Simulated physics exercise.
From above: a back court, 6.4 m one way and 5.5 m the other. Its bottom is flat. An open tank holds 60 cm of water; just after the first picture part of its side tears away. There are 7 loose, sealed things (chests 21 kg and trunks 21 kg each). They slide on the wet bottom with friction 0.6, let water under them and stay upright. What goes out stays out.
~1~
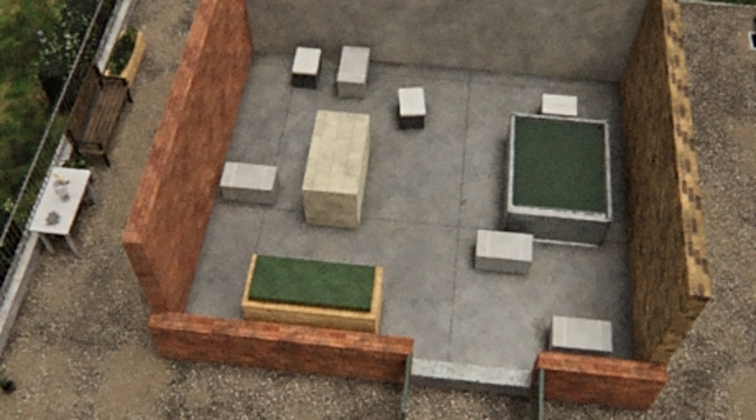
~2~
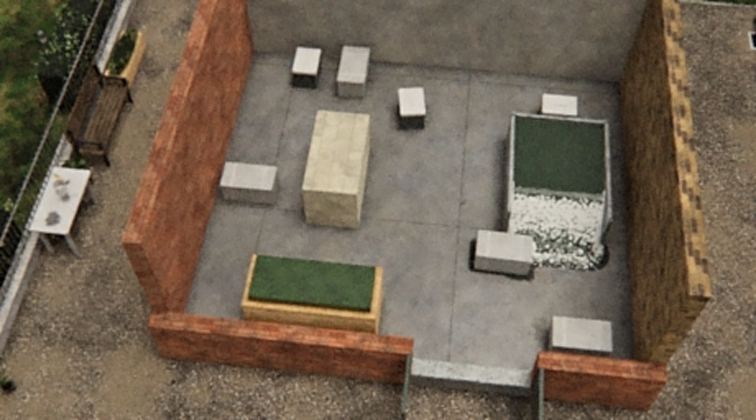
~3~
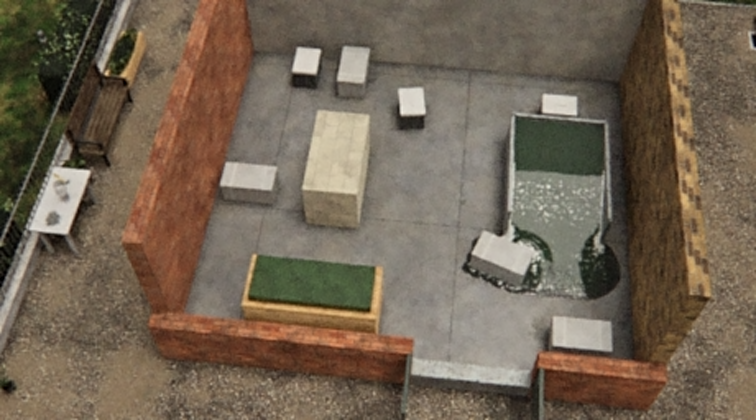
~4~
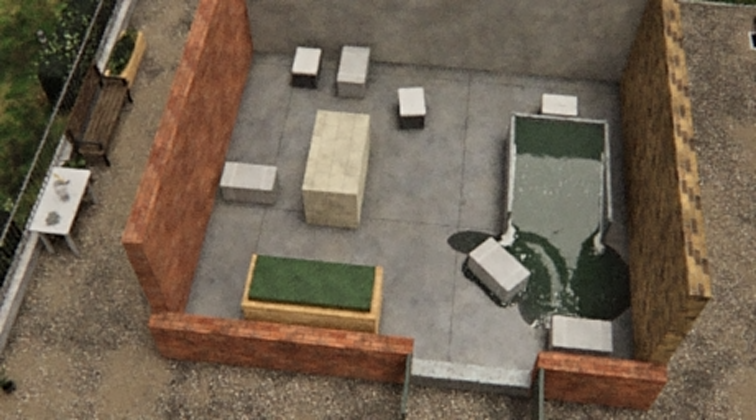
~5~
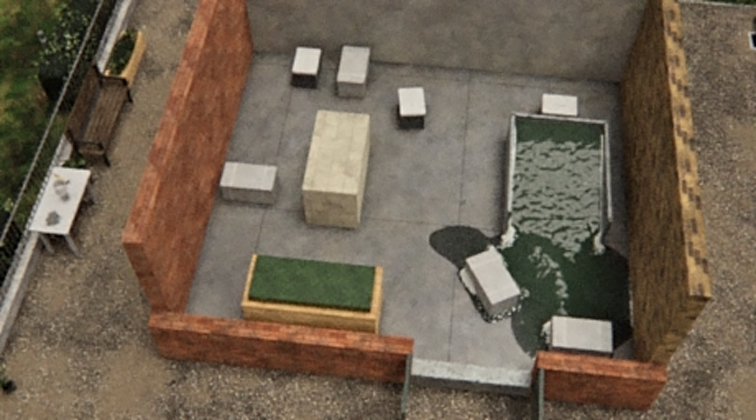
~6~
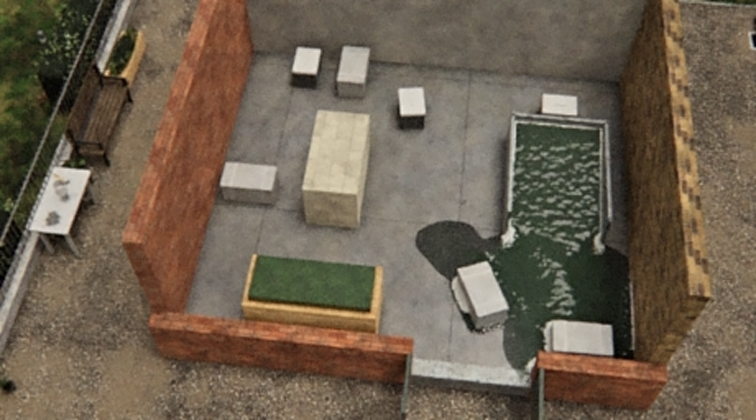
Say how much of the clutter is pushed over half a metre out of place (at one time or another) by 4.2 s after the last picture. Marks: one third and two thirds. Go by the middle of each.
It is less than a third.
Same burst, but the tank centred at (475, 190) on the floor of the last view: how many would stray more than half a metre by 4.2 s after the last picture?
Then 2.
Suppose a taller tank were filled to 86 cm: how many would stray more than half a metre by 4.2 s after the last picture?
In that case 2 of them.
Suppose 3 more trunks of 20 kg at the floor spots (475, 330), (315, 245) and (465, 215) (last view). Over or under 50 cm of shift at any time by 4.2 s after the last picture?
In turn: Over, under, under.
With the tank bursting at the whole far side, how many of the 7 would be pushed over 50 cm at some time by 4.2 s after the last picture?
Then 5.
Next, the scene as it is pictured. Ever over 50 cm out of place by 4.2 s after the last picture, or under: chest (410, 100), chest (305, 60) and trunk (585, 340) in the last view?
In turn: Less, under, past it.
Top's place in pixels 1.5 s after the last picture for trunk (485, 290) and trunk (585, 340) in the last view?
Around (410, 327) and (548, 334).
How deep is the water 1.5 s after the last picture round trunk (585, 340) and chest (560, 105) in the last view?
Roughly 27 and 0 cm.
Then, 0.4 s after the last picture 1 of 7 are over 50 cm from their spots; 0 afloat.
Then, 1.5 s after the last picture 2 of 7 are over 50 cm from their spots; 2 afloat.
Then, 2.8 s after the last picture 2 of 7 are over 50 cm from their spots; 1 afloat.
Then, 4.2 s after the last picture 2 of 7 are over 50 cm from their spots, and 2 have been at some point; 1 afloat.
